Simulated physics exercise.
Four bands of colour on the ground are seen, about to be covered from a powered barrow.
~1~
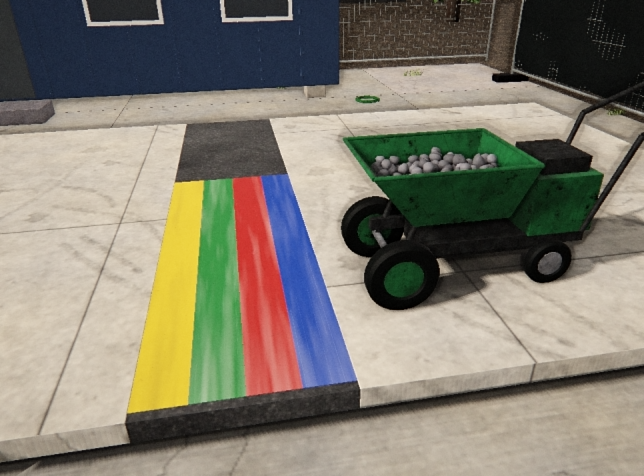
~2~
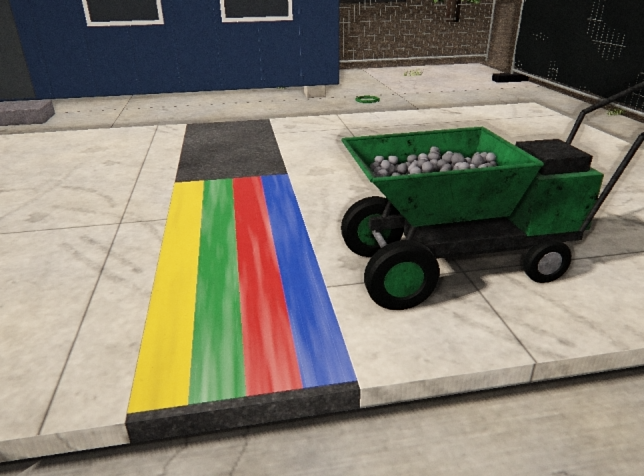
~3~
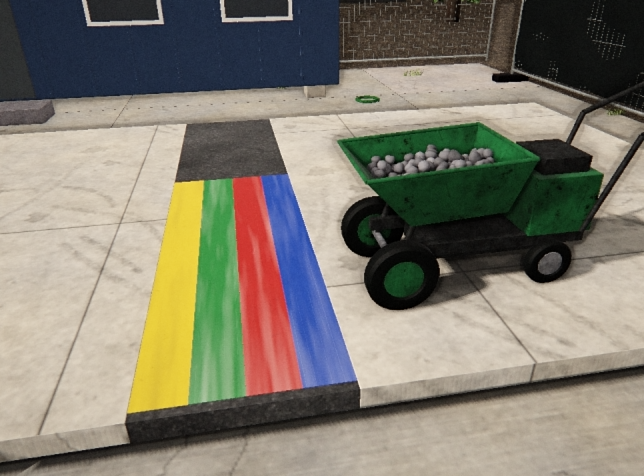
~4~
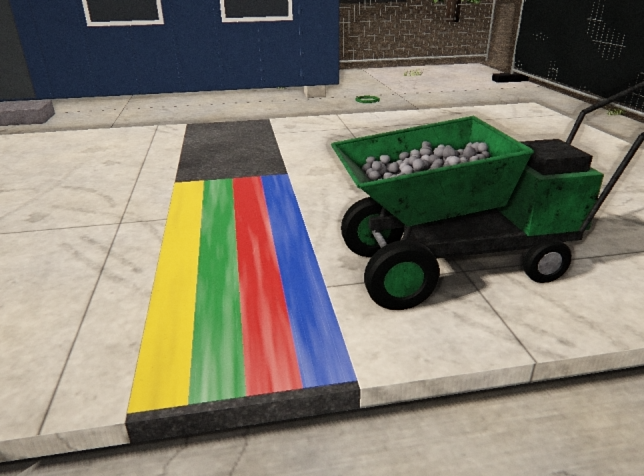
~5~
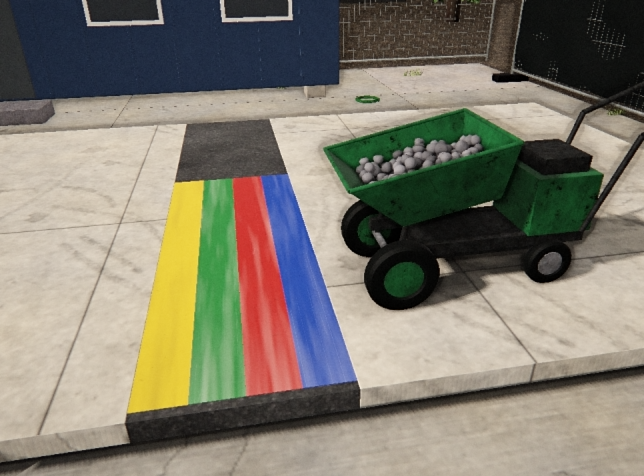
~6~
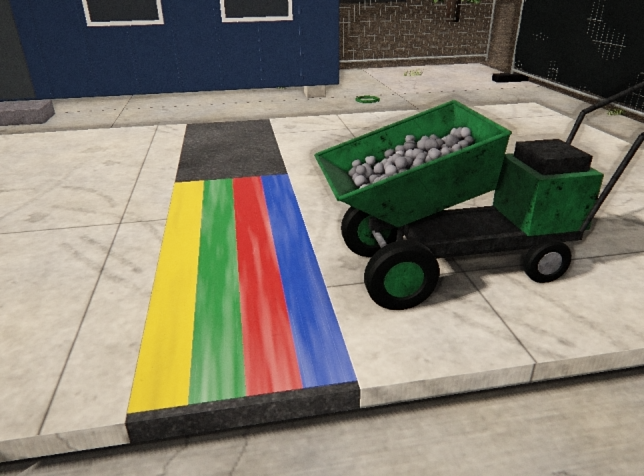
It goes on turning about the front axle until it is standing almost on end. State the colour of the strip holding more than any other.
It is red.
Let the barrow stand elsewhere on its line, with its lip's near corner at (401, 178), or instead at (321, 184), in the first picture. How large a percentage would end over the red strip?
The share would be near 30 percent, and then near 0 percent.
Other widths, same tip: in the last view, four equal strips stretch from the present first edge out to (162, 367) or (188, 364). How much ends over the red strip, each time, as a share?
40 and 30 percent, roughly.
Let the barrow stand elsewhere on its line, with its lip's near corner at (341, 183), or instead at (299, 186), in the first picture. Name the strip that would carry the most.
Case 1 - the strip in green; case 2 - the yellow strip.
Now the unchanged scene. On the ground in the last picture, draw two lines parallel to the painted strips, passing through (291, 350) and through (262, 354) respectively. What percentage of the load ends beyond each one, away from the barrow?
Roughly 80 and 60 %.
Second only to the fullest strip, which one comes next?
It's that green strip.
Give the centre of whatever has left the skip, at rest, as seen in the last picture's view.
Resting centre, last picture - approx. (241, 290).
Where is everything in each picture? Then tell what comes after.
In the first frame, lip of the skip at (374, 180), level; top of the load at (448, 170), round cobbles; blue strip at (319, 342); red strip at (269, 349); green strip at (217, 356); yellow strip at (164, 363).
In the second frame, lip of the skip at (373, 181), level; top of the load at (459, 168).
In the third frame, lip of the skip at (367, 183), tipped barely; top of the load at (456, 166).
In the fourth frame, lip of the skip at (360, 186), tipped a little; top of the load at (463, 164).
In the fifth frame, lip of the skip at (350, 192), tipped a little; top of the load at (456, 159).
In the sixth frame, lip of the skip at (339, 199), tipped clearly; top of the load at (447, 154); blue strip at (319, 342); red strip at (269, 349); green strip at (217, 356); yellow strip at (164, 363).
Soon, skip tipped steeply; all in the skip.
A while on, skip tipped right over; most in the skip; a small part over the red strip; a stray few falling.
Towards the end, skip tipped right over; about a quarter in the skip; a stray few over the blue strip; about half over the red strip; about a quarter over the green strip; a small part over the yellow strip; a stray few off the paint.
Finally, skip tipped right over; a small part in the skip; a small part over the blue strip; about half over the red strip; about a quarter over the green strip; a small part over the yellow strip; a small part off the paint.
